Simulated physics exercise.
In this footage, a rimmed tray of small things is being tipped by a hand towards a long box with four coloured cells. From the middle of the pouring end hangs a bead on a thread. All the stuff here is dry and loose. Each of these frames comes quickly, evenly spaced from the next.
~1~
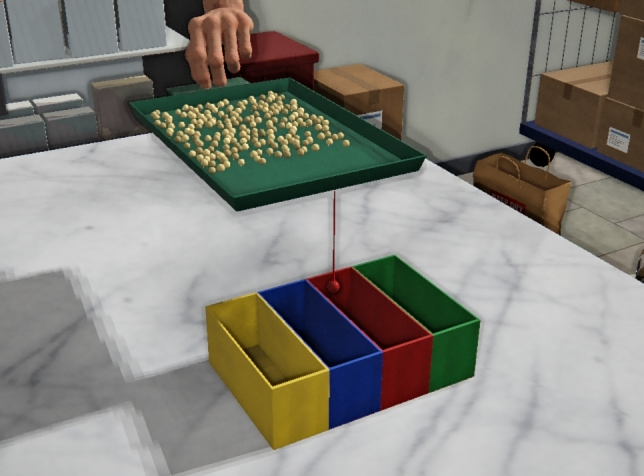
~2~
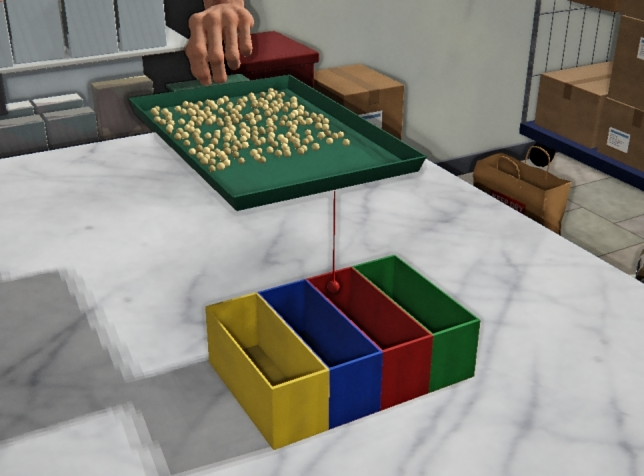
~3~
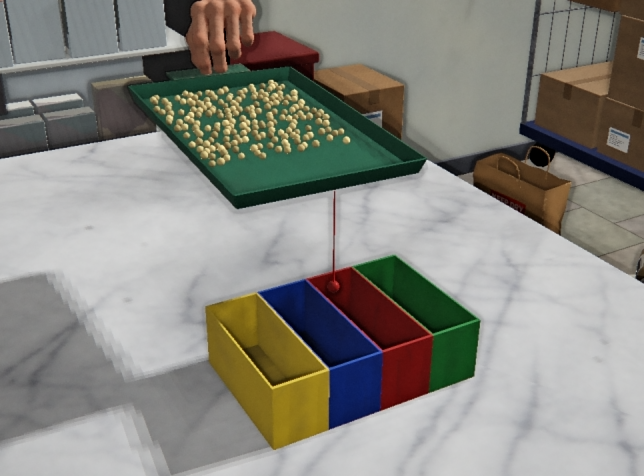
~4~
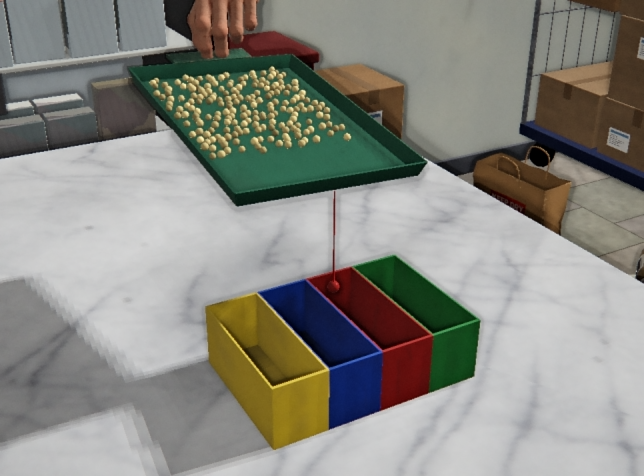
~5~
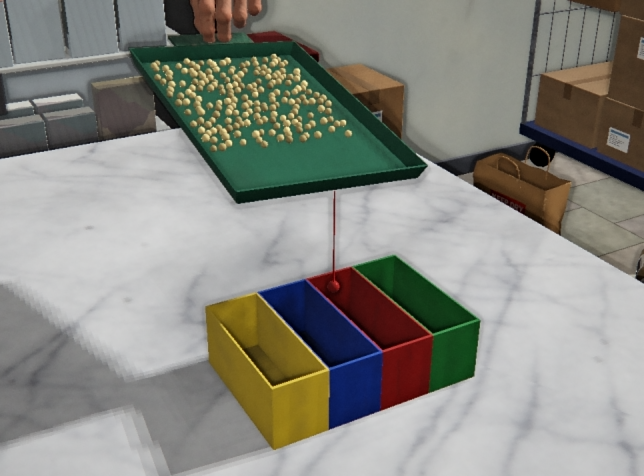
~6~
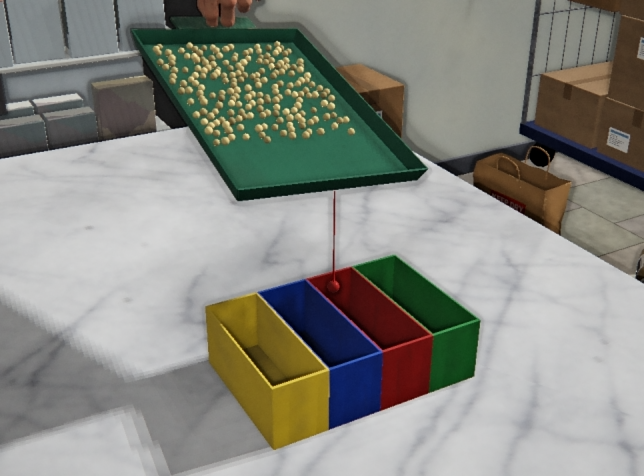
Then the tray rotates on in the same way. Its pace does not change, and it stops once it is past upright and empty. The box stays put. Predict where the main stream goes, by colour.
I would say into the green one.
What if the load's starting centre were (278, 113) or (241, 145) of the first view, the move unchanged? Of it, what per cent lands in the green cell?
You'd get near 70 percent first and near 60 percent after that.
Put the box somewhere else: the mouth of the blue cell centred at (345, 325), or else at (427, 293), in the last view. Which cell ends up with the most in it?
In the first try it is green, in the second it is blue.
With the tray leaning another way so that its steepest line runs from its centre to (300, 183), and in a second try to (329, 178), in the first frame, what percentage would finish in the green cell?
0 %, give or take, and then 30 %.
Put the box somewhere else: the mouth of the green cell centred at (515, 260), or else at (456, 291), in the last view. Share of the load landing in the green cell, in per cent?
First placement: 0 per cent; second placement: 40 per cent.
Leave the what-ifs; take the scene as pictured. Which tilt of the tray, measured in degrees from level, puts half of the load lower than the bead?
It sits at roughly 85°.
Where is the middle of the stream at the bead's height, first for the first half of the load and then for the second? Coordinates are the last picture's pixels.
Around (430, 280) and then (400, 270).
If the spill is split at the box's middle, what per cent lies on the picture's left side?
Estimate: Near 0 per cent.
Just after the last frame, tray tipped steeply; roughly two thirds on the tray; roughly a quarter in the green cell; just a few in the red cell; roughly a quarter falling or outside the box.
A moment on, tray tipped past a quarter turn; just a few on the tray; roughly two thirds in the green cell; about a tenth in the red cell; roughly a quarter falling or outside the box.
Further on, tray tipped past a quarter turn; the larger part in the green cell; about a tenth in the red cell; roughly a quarter falling or outside the box.
When it is over, tray tipped past a quarter turn; the larger part in the green cell; about a tenth in the red cell; not one in the yellow cell; not one in the blue cell; roughly a quarter outside the box.
